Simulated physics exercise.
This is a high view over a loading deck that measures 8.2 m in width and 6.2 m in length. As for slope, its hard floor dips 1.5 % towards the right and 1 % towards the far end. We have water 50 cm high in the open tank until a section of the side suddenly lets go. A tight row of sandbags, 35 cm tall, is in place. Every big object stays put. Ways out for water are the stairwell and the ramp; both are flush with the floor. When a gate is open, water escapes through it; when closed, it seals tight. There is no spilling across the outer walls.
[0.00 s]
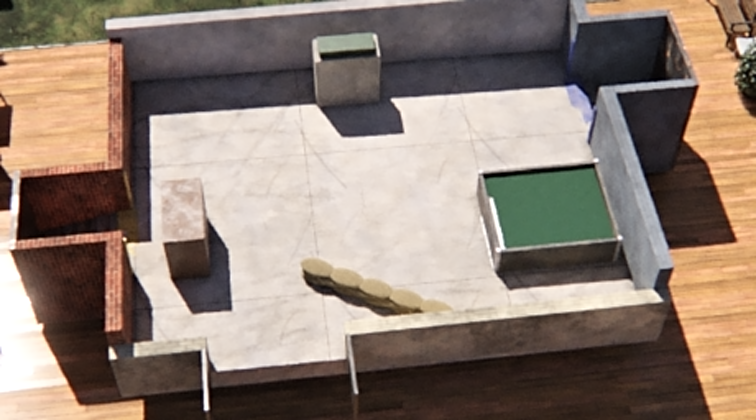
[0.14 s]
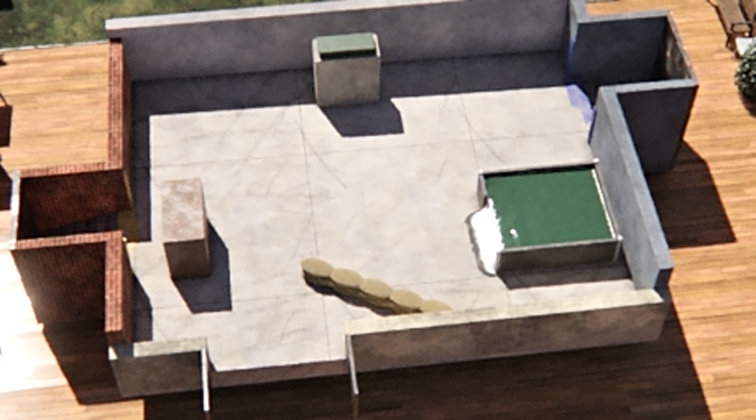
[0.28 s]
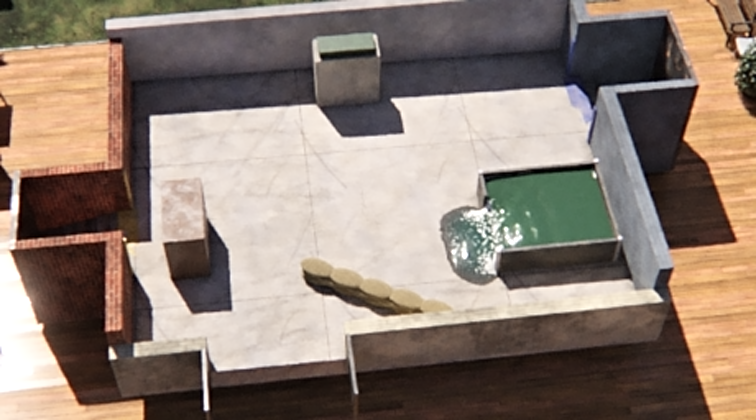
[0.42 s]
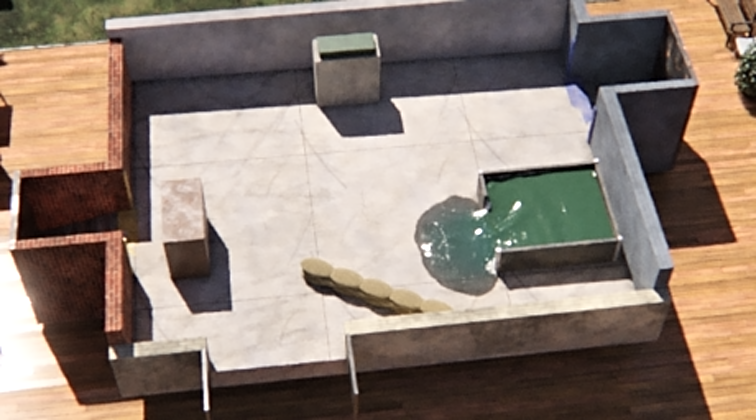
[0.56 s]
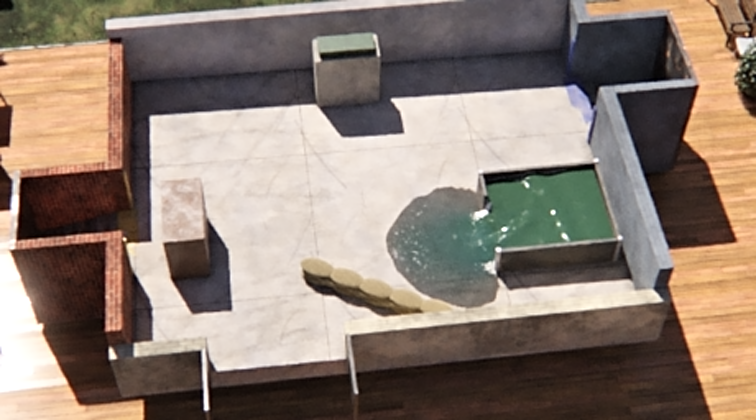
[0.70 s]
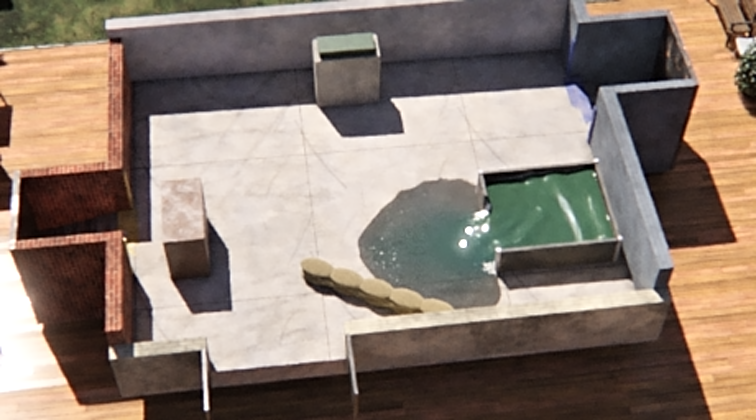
Green water pouring from the left side of an open tank and spreading leftward in a widening pool across a walled, sunlit deck.
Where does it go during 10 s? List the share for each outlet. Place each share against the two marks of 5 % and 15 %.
For the gate, I would put it at not even 5 %. For the stair shaft (marked blue), I would put it at under 5 %. For the down ramp (marked yellow), I would put it at not even 5 %.
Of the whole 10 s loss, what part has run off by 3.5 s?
Roughly 0 per cent has gone by then.
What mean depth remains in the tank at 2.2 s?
The mean depth is some 25 cm.
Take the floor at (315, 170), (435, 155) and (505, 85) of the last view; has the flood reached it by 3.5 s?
Going through the three points: Awash, then not yet touched, then not yet touched.
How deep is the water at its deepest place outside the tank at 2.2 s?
Depth: Approx. 22 cm.
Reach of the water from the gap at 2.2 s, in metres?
I'd put it close to 4.8 m.
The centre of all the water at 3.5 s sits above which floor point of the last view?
Around (406, 225).
After 1.4 s water covers 15 % of the floor and is deepest (24 cm) near (414, 300); gone so far, the gate 0 %, the stair shaft (marked blue) 0 %, the down ramp (marked yellow) 0 %.
After 2.2 s water covers 25 % of the floor and is deepest (22 cm) near (414, 300); gone so far, the gate 0 %, the stair shaft (marked blue) 0 %, the down ramp (marked yellow) 0 %.
After 3.5 s water covers 40 % of the floor and is deepest (12 cm) near (425, 299); gone so far, the gate 0 %, the stair shaft (marked blue) 0 %, the down ramp (marked yellow) 0 %.
After 6.0 s water covers 55 % of the floor and is deepest (14 cm) near (162, 117); gone so far, the gate 0 %, the stair shaft (marked blue) 0 %, the down ramp (marked yellow) 0 %.
After 10.0 s water covers 75 % of the floor and is deepest (10 cm) near (561, 58); gone so far, the gate 1 %, the stair shaft (marked blue) 0 %, the down ramp (marked yellow) 0 %.
